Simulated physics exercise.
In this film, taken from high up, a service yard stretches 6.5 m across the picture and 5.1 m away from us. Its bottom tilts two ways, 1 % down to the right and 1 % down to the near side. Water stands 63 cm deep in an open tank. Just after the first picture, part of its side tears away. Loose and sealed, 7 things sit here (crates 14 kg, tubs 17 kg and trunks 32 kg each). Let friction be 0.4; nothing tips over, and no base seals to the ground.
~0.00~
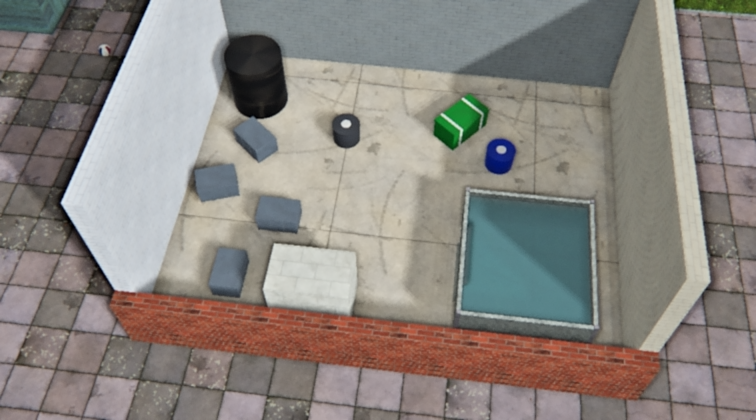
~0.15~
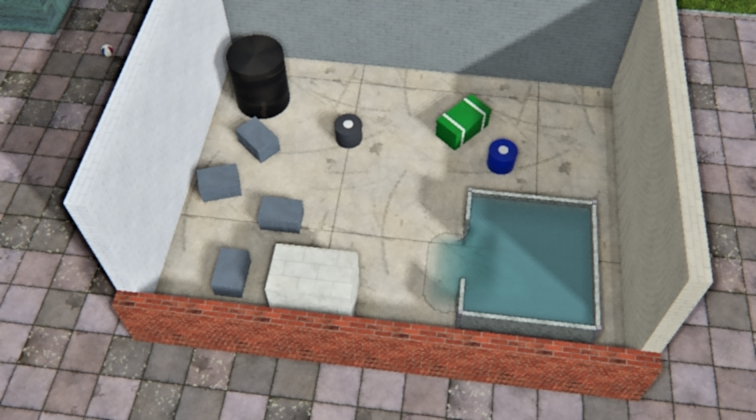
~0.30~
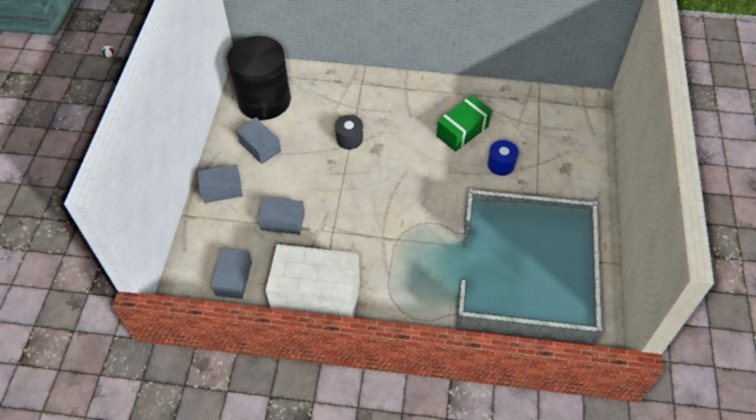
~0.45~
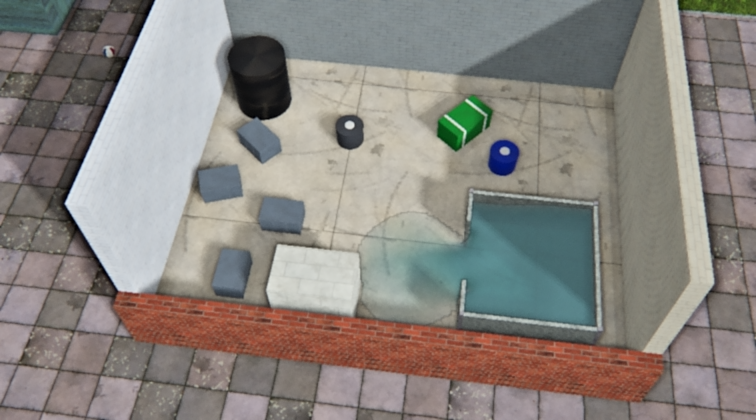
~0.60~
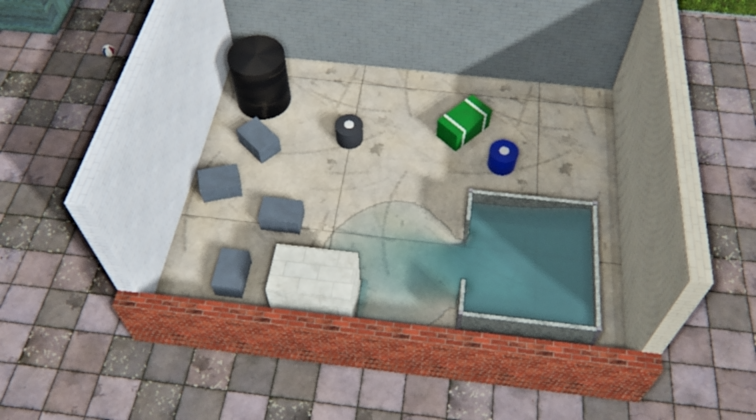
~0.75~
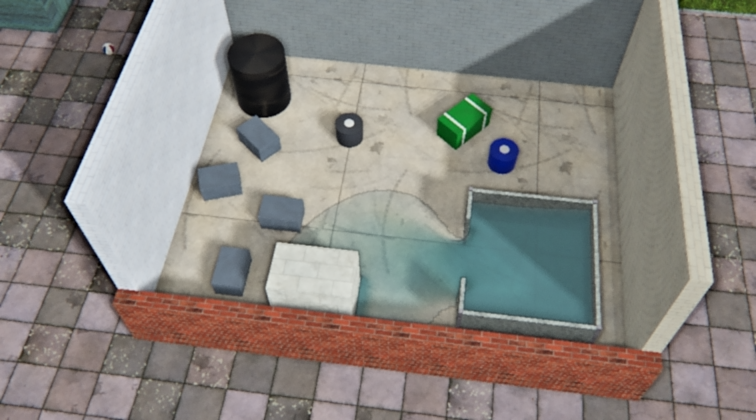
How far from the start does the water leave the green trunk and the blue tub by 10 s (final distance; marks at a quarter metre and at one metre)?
The green trunk does not really move. The blue tub does not really move.
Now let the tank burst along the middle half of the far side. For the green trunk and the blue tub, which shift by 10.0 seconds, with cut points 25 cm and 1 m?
The green trunk is swept a long way; the blue tub is swept a long way.
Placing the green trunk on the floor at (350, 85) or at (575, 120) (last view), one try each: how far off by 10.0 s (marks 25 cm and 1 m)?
From the first place it goes well off; from the second it shuffles over a little.
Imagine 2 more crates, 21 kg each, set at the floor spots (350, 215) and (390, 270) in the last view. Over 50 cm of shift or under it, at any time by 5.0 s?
So it goes across the line, then across the line.
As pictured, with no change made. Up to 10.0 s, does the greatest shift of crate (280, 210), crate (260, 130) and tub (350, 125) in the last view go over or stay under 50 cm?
Well, going one by one, it's too far, too far and not that far.
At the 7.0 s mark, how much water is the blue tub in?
0 cm or so.
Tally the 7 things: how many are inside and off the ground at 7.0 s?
Just then, the number is 4.
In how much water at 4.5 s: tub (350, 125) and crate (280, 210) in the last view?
Close to 6 and 14 centimetres.
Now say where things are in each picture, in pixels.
In the first picture, the green trunk at (462, 114), on the bottom; the blue tub at (501, 150) rests on the ground; 3.2 m2 under water; 0 of 7 have shifted.
In the second picture, the green trunk at (464, 114), on the bottom; the blue tub at (503, 150), on the bottom; 3.8 m2 under water; 0 of 7 have shifted.
In the third picture, the green trunk at (465, 115), on the bottom; the blue tub at (504, 151), on the bottom; 4.5 m2 under water; 0 of 7 have shifted.
In the fourth picture, the green trunk at (465, 115), on the bottom; the blue tub at (505, 151) rests on the ground; 5.5 m2 under water; 0 of 7 have shifted.
In the fifth picture, the green trunk at (465, 115) rests on the ground; the blue tub at (504, 151), on the bottom; 6.4 m2 under water; 0 of 7 have shifted.
In the sixth picture, the green trunk at (465, 113) rests on the ground; the blue tub at (504, 149) rests on the ground; water covers 7.2 m2; 0 of 7 have shifted.
After 2.0 s the green trunk is near (465, 113), 0.0 m from its start, aground; the blue tub is near (504, 149), 0.0 m from its start, aground; 1 afloat.
After 4.5 s the green trunk is near (465, 113), 0.0 m from its start, aground; the blue tub is near (504, 149), 0.0 m from its start, aground; 4 afloat.
After 7.0 s the green trunk is near (465, 114), 0.0 m from its start, aground; the blue tub is near (504, 149), 0.0 m from its start, aground; 4 afloat.
After 10.0 s the green trunk is near (468, 115), 0.0 m from its start, aground; the blue tub is near (504, 149), 0.0 m from its start, aground; 1 afloat.
